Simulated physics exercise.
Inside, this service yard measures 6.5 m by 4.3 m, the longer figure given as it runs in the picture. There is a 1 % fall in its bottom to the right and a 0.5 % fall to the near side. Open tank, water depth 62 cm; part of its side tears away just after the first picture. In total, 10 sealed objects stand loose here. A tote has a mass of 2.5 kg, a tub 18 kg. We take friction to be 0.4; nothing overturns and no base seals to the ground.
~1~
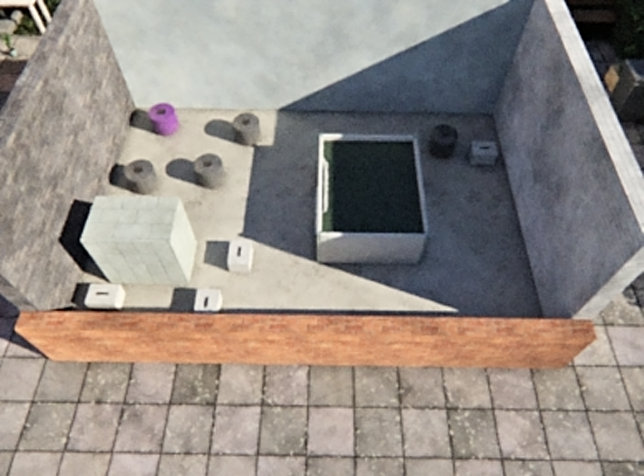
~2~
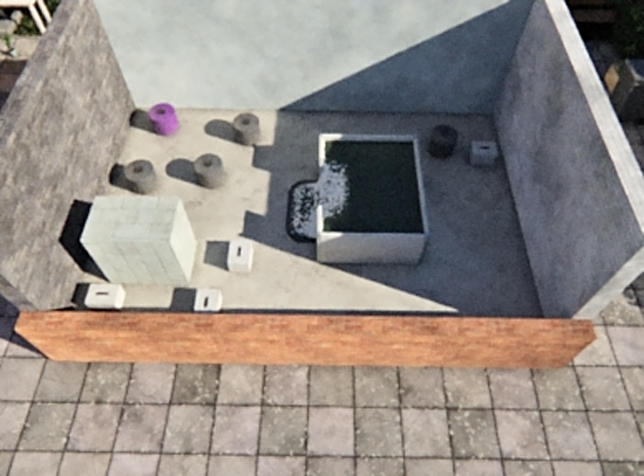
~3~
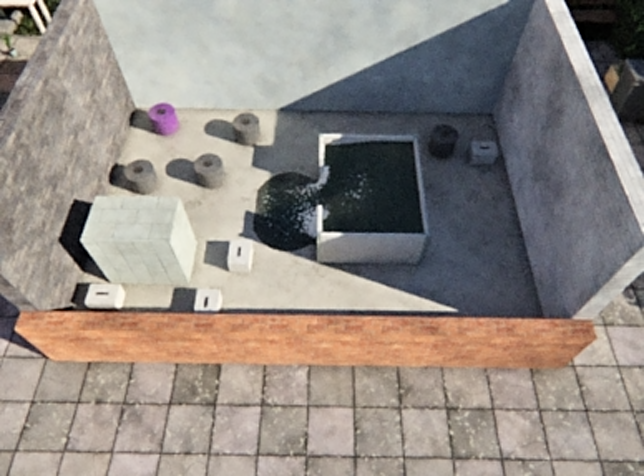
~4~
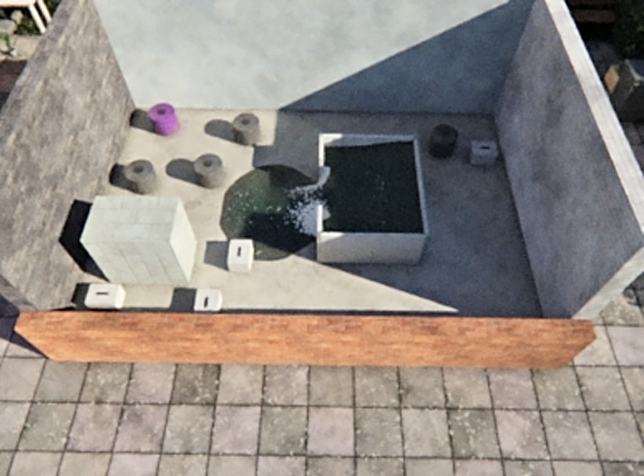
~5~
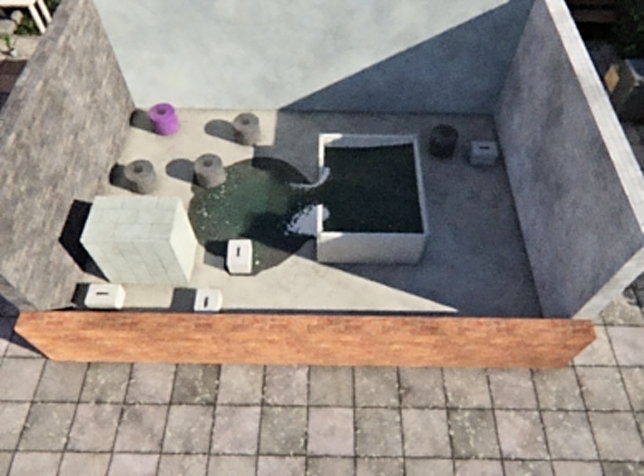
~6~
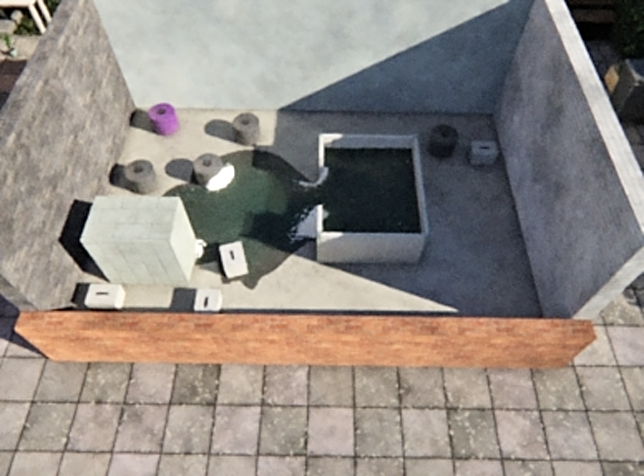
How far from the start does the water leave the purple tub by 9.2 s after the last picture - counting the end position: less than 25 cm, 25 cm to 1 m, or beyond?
Movement: Big.
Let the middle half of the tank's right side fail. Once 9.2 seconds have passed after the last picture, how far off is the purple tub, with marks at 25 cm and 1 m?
Under that change, the purple tub keeps its spot.
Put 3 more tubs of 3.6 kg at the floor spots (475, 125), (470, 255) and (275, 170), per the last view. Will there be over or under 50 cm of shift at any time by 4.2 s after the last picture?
One by one: Below the mark, below the mark, beyond the mark.
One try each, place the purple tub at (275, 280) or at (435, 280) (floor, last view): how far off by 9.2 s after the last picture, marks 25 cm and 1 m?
I'd say it does not really move on the first try and it does not really move on the second.
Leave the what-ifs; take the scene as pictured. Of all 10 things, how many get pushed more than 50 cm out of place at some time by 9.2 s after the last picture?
Count: 7.
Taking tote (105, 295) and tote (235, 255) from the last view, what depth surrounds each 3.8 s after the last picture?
13 and 10 cm.
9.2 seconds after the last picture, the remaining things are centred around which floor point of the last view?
I'd say about (340, 177) in the last view.
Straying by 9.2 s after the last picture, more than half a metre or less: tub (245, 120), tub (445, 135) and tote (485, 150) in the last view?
The first never reached the threshold, the second never reached the threshold, and the third never reached the threshold.
Then, 1.2 s after the last picture the purple tub is near (153, 107), 0.2 m from its start, aground; 4 afloat.
Then, 3.8 s after the last picture the purple tub is near (286, 105), 2.1 m from its start, aground; 5 afloat.
Then, 6.2 s after the last picture the purple tub is near (331, 111), 2.9 m from its start, aground; 4 afloat.
Then, 9.2 s after the last picture the purple tub is near (331, 111), 2.9 m from its start, aground; 5 afloat.
